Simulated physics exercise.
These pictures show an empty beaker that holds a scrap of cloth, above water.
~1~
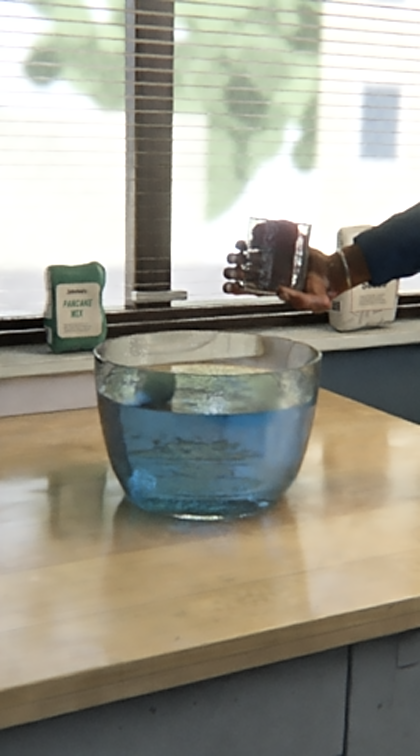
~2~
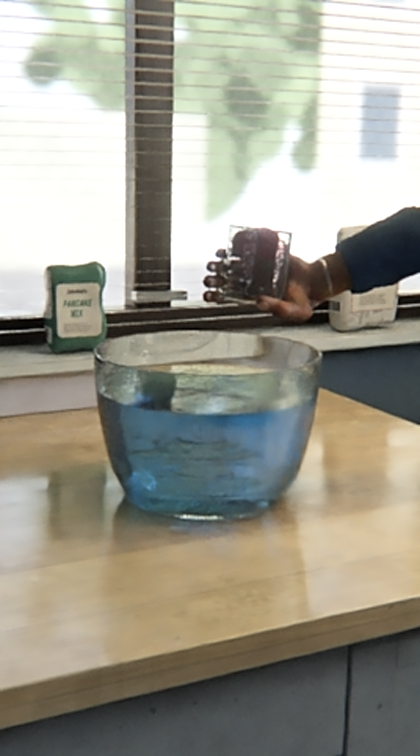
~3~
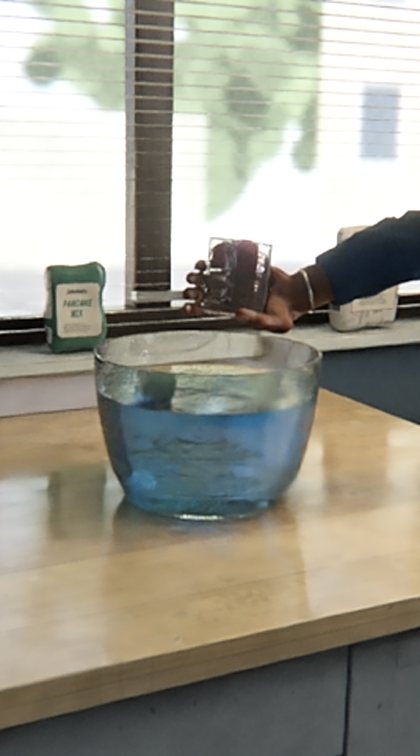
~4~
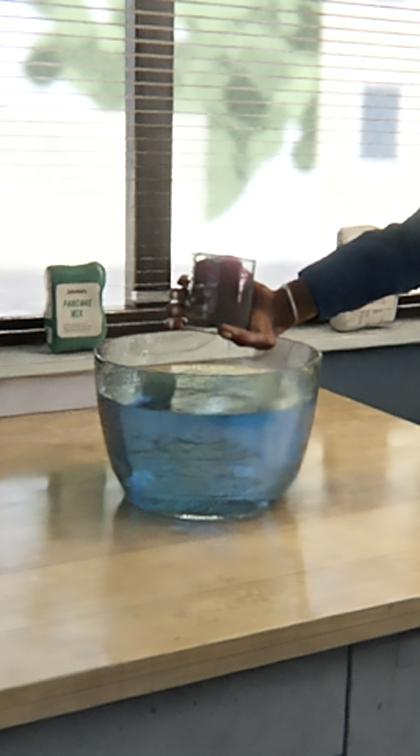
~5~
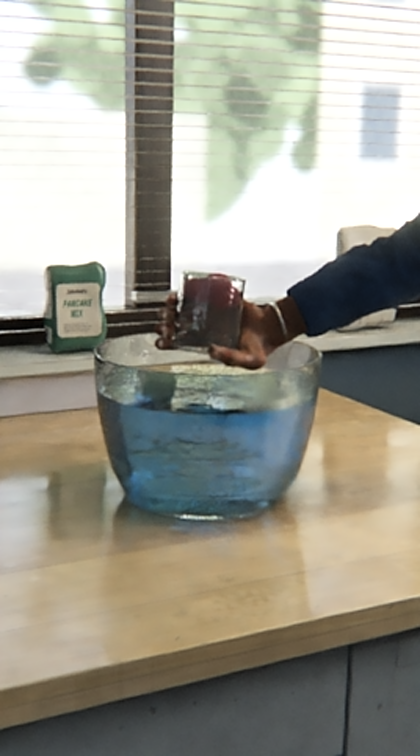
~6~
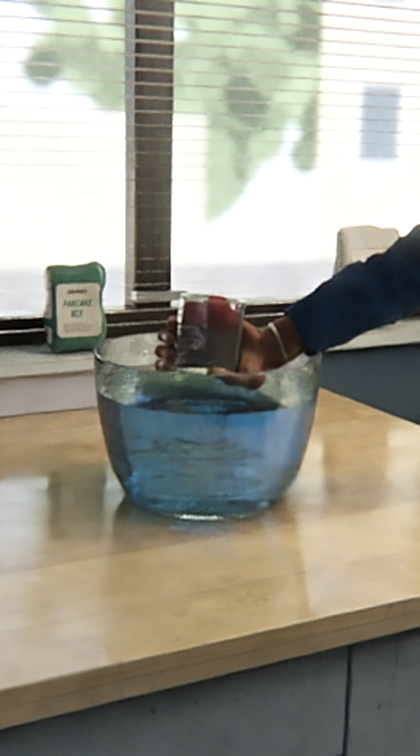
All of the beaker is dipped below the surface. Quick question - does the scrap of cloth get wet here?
No - water never gets to it.
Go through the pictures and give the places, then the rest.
Beaker (275, 258) mouth down; above the clear tub, in the first picture.
Beaker (256, 266) mouth down; scrap of cloth (259, 241); coming down, in the second picture.
Beaker (236, 279) mouth down; lower, in the third picture.
Beaker (219, 294) mouth down; scrap of cloth (222, 269); lower still, in the fourth picture.
Beaker (209, 314) mouth down; close to the surface, in the fifth picture.
Beaker (208, 336) mouth down; scrap of cloth (211, 311); just over the surface, in the sixth picture.
A moment on, the beaker enters the water.
Further on, air is trapped inside and holds the level down.
When it is over, the beaker is under, still full of air, and the scrap of cloth is dry.
